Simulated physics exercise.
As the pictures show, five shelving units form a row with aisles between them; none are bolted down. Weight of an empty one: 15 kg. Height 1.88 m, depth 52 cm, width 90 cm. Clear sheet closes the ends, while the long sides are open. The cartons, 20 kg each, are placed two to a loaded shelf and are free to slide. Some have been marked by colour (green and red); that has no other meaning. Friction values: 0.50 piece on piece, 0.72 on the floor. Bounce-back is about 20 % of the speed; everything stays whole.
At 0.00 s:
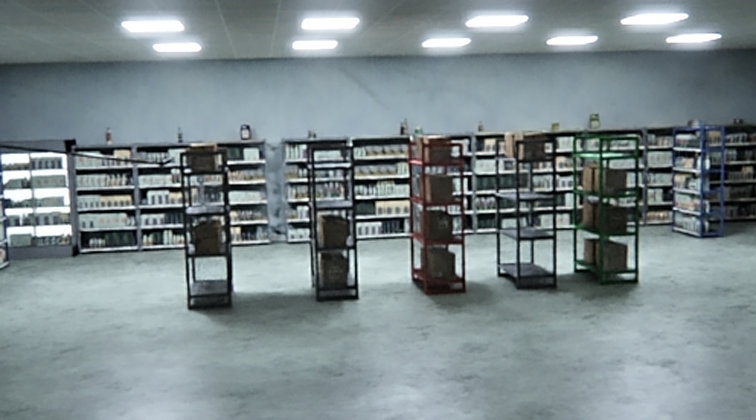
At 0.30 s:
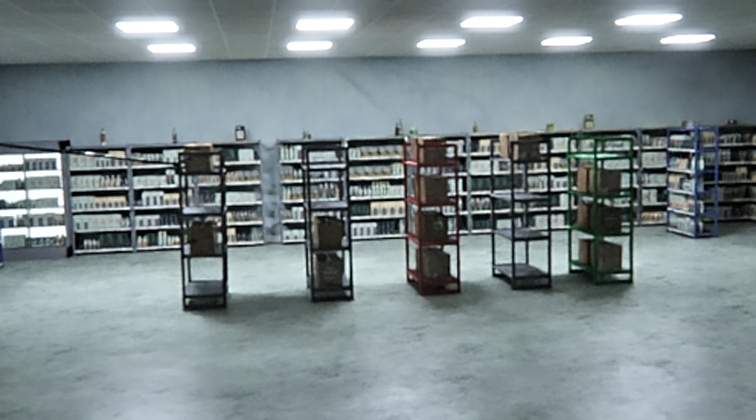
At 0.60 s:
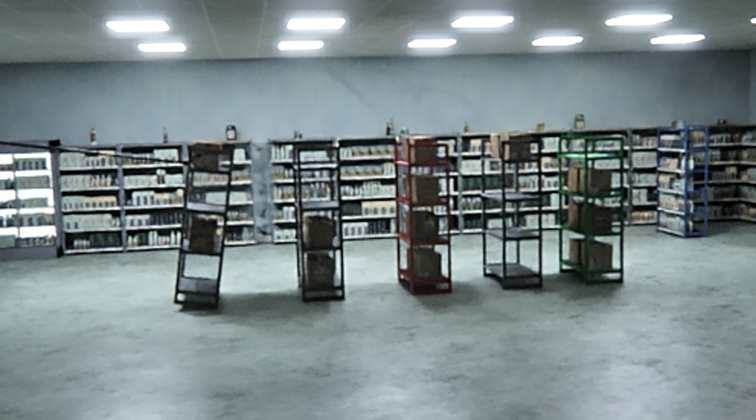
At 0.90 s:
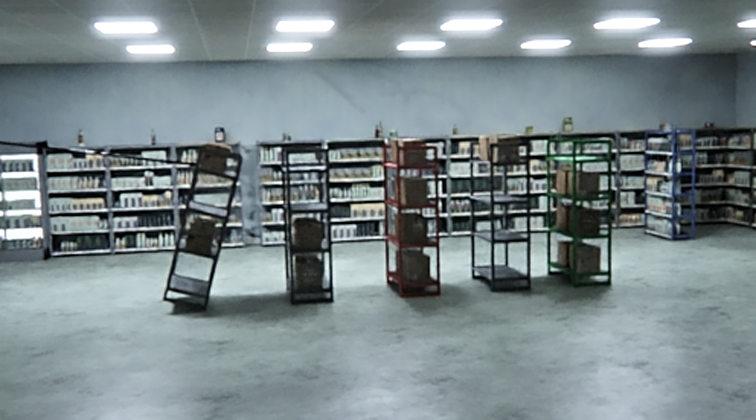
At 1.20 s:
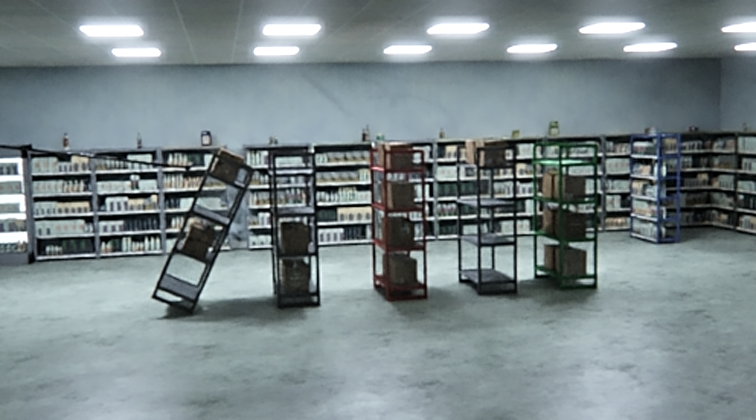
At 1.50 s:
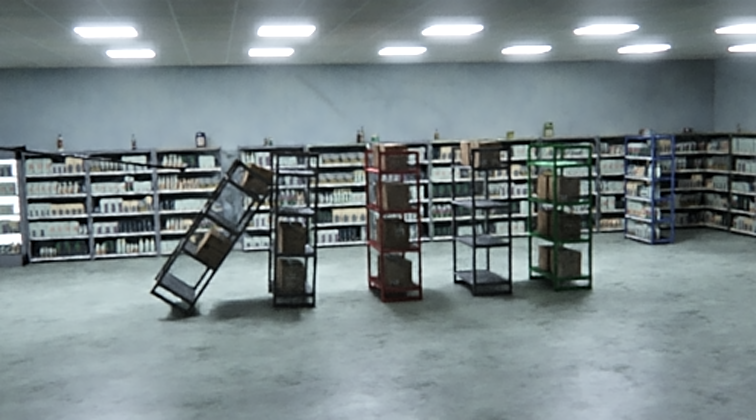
Storeroom, a pole pushing the leftmost of five shelving units from the left, the unit tilting steeply right against its neighbour.
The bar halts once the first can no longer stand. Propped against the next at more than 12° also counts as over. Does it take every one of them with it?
Looks like some hold firm.
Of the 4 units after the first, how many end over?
1.
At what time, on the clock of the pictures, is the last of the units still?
That happens at roughly 4.0 seconds.
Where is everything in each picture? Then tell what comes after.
In the first frame (each place is the centre of the face we see best; the camera pans a little), pole end (161, 164) 18 cm from the first unit; red unit (444, 219); green unit (619, 211); the others all in place.
In the second frame, pole end (175, 164) pushing; green unit (614, 212).
In the third frame, pole end (185, 163) pushing; green unit (605, 211); the others all in place.
In the fourth frame, pole end (192, 164) pushing; green unit (593, 214); the others all in place.
In the fifth frame, pole end (187, 168) stopped; red unit (406, 226); the others all in place.
In the sixth frame, pole end (182, 169) stopped; red unit (401, 227); green unit (573, 218); steepest lean 3°, the unit at (296, 231); one has shifted.
By 1.72 s, 4 cartons spilt or dropped; none of the 4 other units over, 1 disturbed.
By 2.20 s, 4 cartons spilt or dropped; 1 of the 4 other units over.
By 2.88 s, 8 cartons spilt or dropped; 1 of the 4 other units over.
When it is over (4.1 s), 8 cartons spilt or dropped; 1 of the 4 other units over; red unit unmoved; green unit unmoved. Three left standing. In pixels of the last frame, middles, red unit near (393, 223), green unit near (559, 215).
